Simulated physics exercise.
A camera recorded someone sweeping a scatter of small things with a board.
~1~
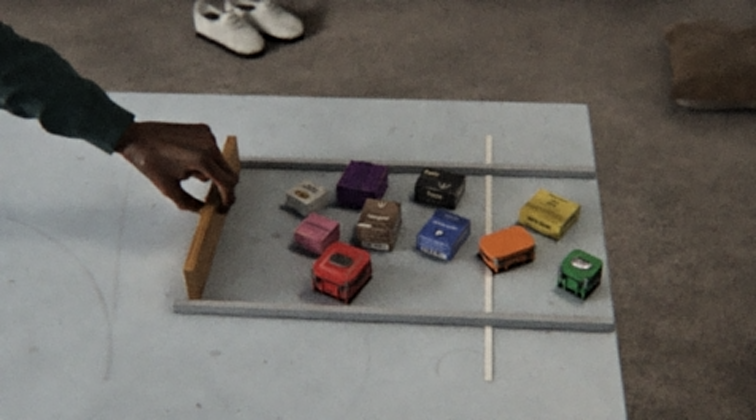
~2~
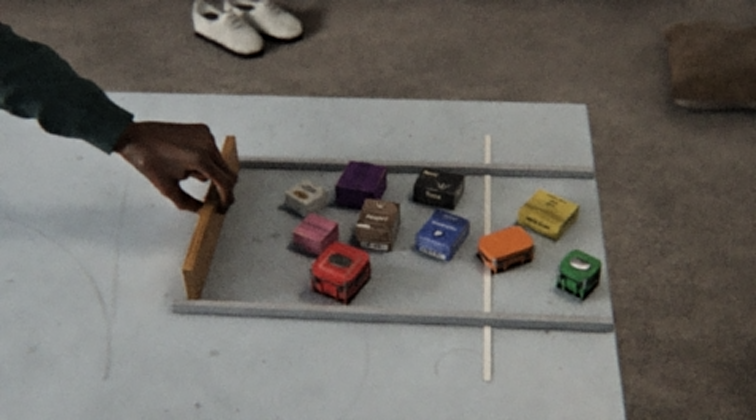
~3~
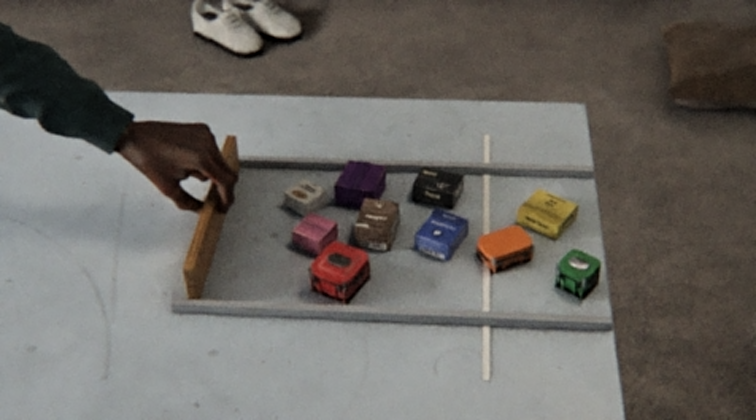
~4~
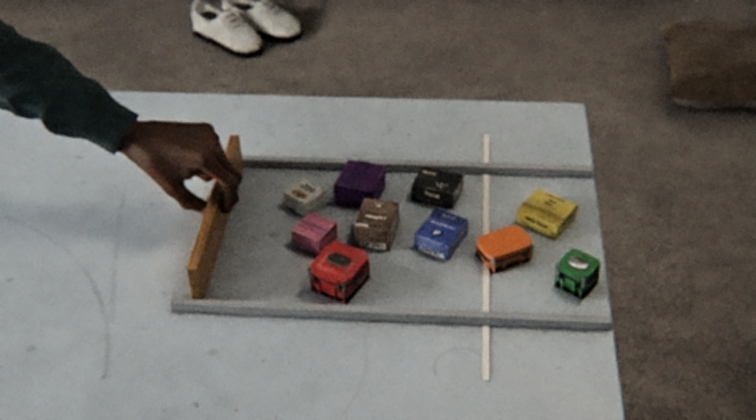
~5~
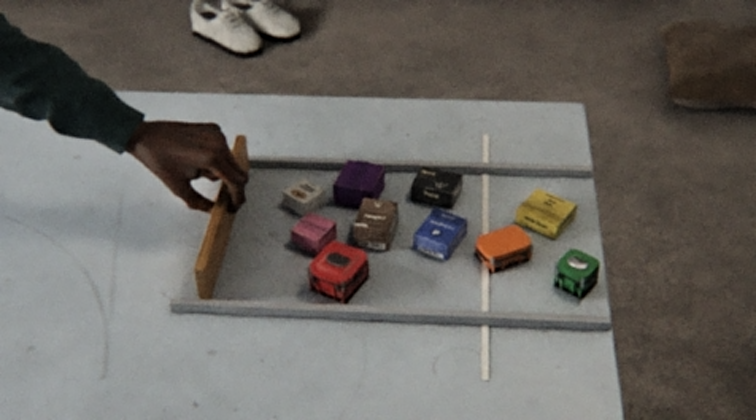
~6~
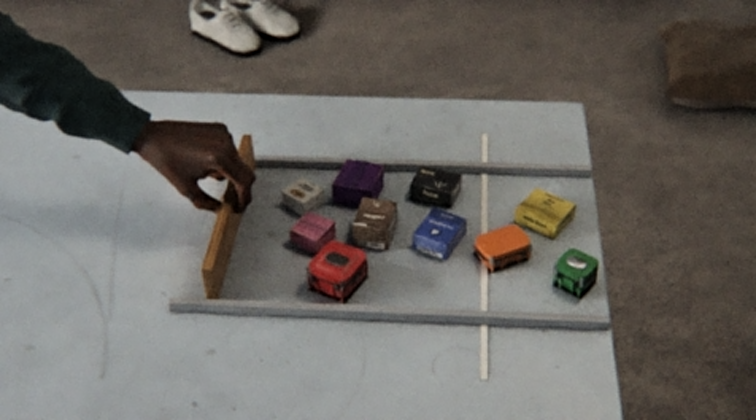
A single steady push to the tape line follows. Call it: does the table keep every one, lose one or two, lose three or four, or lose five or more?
It loses one or two.
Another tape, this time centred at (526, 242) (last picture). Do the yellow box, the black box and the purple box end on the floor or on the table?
The yellow box? It does not stay. The black box? It does not stay. The purple box? It is safe.
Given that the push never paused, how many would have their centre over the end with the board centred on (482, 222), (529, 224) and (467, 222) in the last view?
Middles past end - pos 1: 2, pos 2: 4, pos 3: 1.
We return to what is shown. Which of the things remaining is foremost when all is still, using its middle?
Result: Black box.
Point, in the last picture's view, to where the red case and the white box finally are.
Same order as the question: First (507, 273), second (500, 198).
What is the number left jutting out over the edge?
1 in all.
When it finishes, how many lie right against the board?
Contact count: 3.
Soon after, none off yet; green case at rest near (576, 273); yellow box at rest near (545, 213); orange case at rest near (502, 249).
Then, none off yet; green case at rest near (576, 273); yellow box at rest near (545, 213); orange case moved a little near (521, 250).
Further on, none off yet; green case at rest near (576, 273); yellow box moved about its own width near (575, 214); orange case moved well along near (585, 250).
At rest, the number that fall off is one or two; fallen, orange case and yellow box.
